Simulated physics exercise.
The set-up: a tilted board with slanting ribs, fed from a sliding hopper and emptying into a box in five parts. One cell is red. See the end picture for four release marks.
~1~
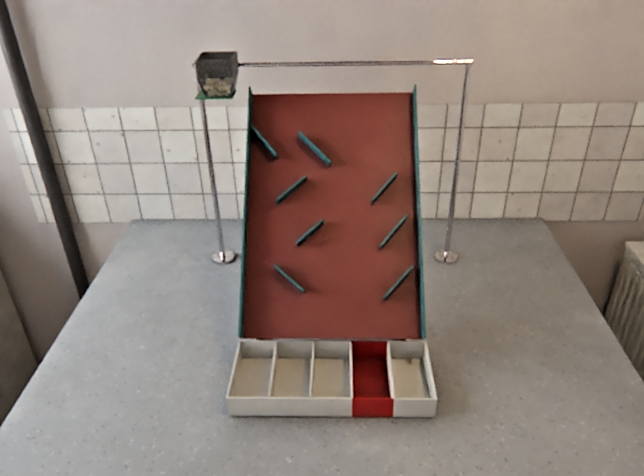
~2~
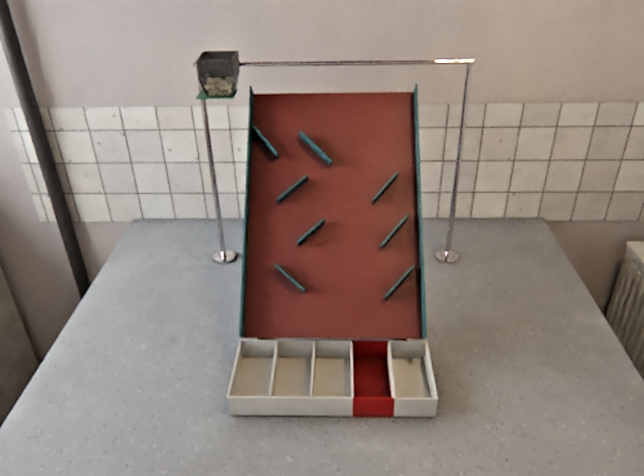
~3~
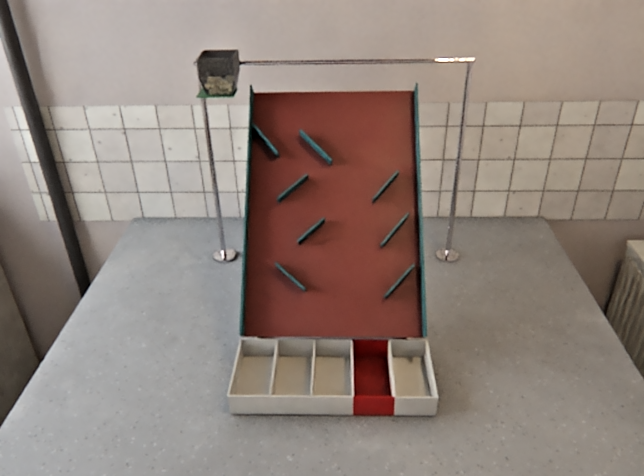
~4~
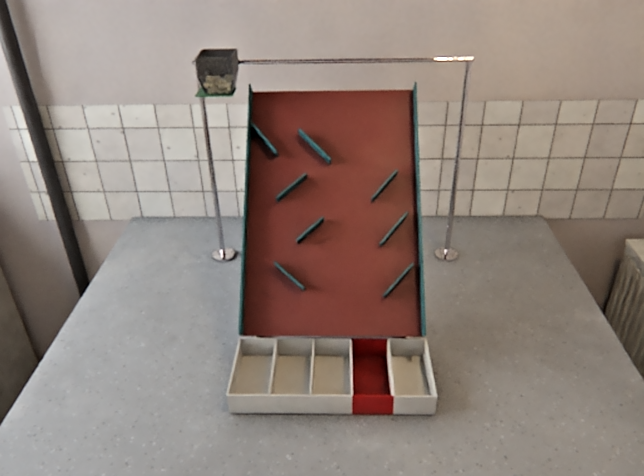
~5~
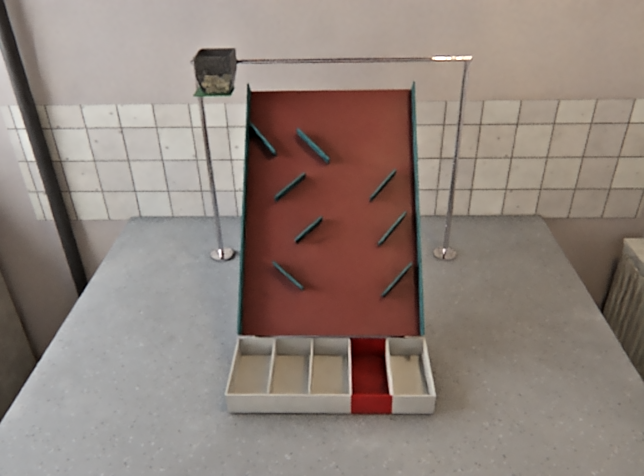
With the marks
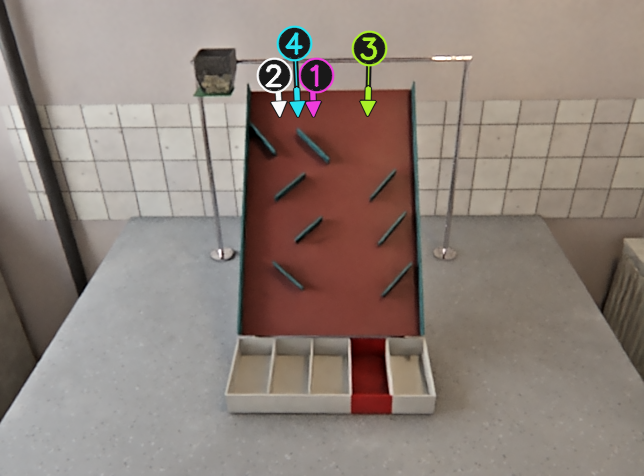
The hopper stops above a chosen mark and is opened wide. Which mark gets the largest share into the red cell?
Go for 1.
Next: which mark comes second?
Mark 4.
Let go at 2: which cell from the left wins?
It is the first one.
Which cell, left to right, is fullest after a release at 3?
The third.
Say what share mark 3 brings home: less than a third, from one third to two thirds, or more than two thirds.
Less than a third.
On the marked copy, mark 1 meets the board at (313, 111); mark 2 meets the board at (279, 111); mark 3 meets the board at (367, 110); mark 4 meets the board at (297, 111).
If 1 is chosen, the larger part in the red cell, roughly a quarter in other cells.
If 2 is chosen, about a tenth in the red cell, almost all in other cells.
If 3 is chosen, about a tenth in the red cell, almost all in other cells.
If 4 is chosen, roughly a third in the red cell, roughly half in other cells.
